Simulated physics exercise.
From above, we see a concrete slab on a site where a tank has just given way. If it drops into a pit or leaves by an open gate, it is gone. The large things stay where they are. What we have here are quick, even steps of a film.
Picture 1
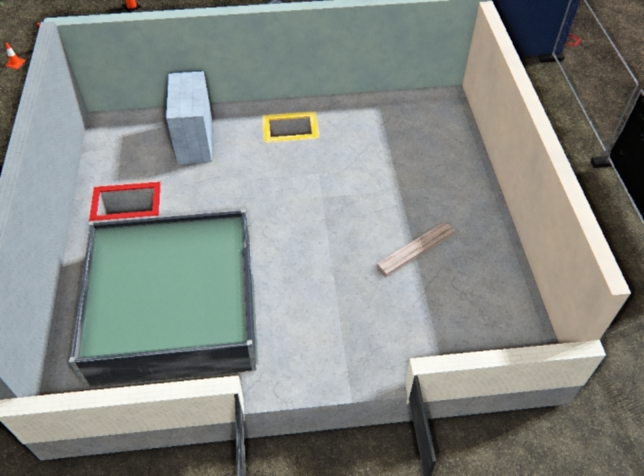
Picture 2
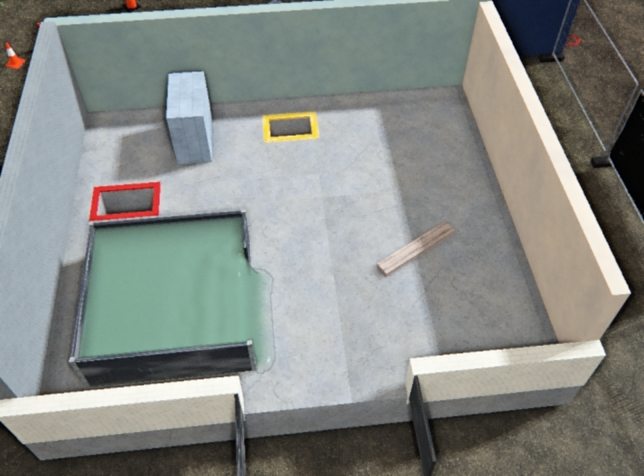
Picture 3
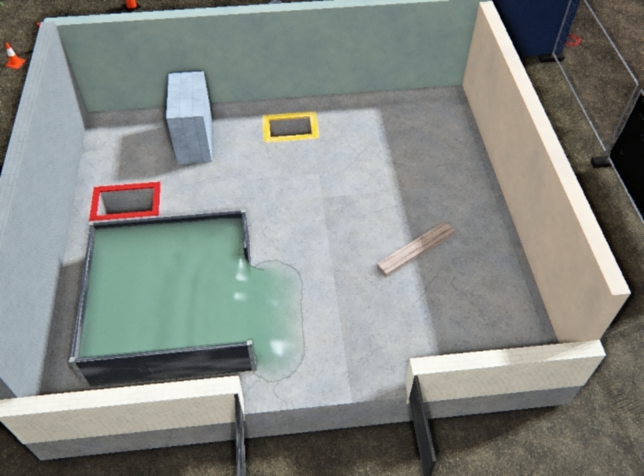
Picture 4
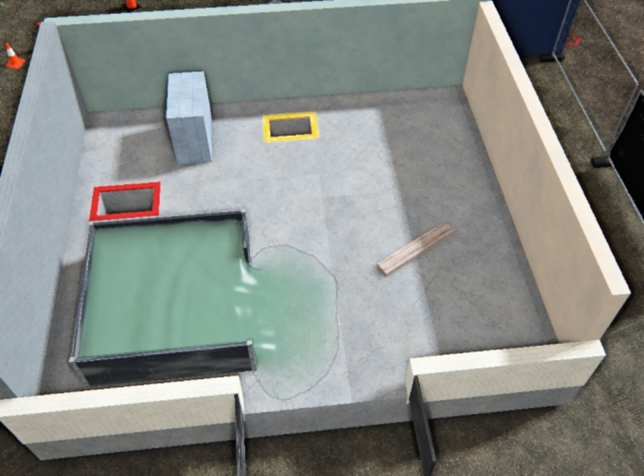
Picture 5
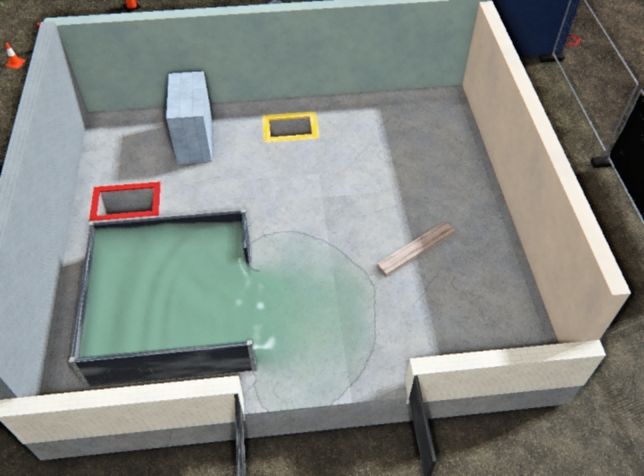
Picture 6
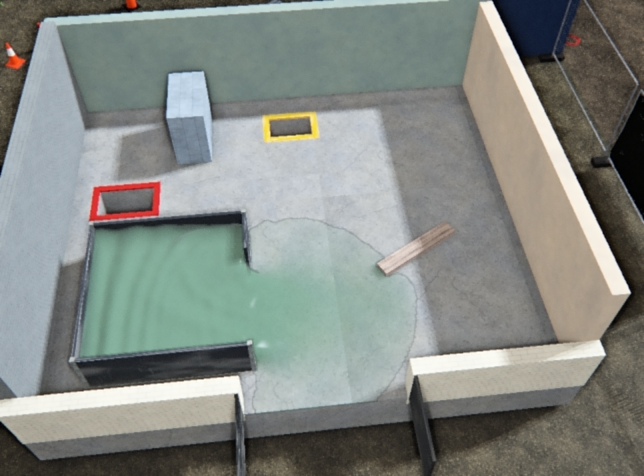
The clip shows a walled concrete slab where an open tank of green liquid gives way on its right side, and the liquid pours through the gap, spreading rightward across the floor in a widening, thinning pool near a wooden plank.
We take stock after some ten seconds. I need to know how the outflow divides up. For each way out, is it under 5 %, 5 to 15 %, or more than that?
The gate takes in a considerable amount - past fifteen per cent. The yellow pit takes in a reasonable amount - five to fifteen per cent. The red pit takes in a trifling amount - short of five per cent.
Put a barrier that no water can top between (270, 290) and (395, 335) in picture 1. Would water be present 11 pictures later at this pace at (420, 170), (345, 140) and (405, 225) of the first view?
Point by point: First swamped, next swamped, last swamped.
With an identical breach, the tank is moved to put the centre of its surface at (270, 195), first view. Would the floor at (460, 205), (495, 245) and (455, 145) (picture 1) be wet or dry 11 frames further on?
Looking at all three, I'd call them swamped, swamped, swamped.
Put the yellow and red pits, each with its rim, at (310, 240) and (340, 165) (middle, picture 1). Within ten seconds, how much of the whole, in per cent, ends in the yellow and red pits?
Looks like yellow collects 4 percent and red collects 4 percent.
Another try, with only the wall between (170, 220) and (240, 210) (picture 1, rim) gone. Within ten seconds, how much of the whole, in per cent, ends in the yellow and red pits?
In percent: Yellow 25, red 12.
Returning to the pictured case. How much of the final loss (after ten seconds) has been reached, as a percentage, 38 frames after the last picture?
It comes to around 50 per cent.
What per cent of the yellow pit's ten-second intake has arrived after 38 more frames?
By my reckoning, 10 percent.
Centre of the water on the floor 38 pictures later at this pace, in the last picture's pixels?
Close to pixel (356, 237).
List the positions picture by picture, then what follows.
The first frame shows the open tank at (166, 283) is whole and still.
In the second frame, the front is at (261, 273), out from the gap at (248, 310).
In the third frame, water pours out at (249, 312) and has run to (289, 270).
In the fourth frame, water pours out at (249, 313) and has run to (309, 259).
In the fifth frame, water pours out at (249, 314) and has run to (367, 284).
In the sixth frame, water pours out at (249, 313) and has run to (408, 286).
A moment on, water covers 30 % of the floor; the gate 1 %, the yellow pit 0 %, the red pit 0 %.
Next, water covers 40 % of the floor; the gate 6 %, the yellow pit 0 %, the red pit 0 %.
Then, water covers 45 % of the floor; the gate 10 %, the yellow pit 0 %, the red pit 0 %.
Later, water covers 60 % of the floor; the gate 15 %, the yellow pit 1 %, the red pit 0 %.
In the end, water covers 80 % of the floor; the gate 20 %, the yellow pit 10 %, the red pit 0 %.
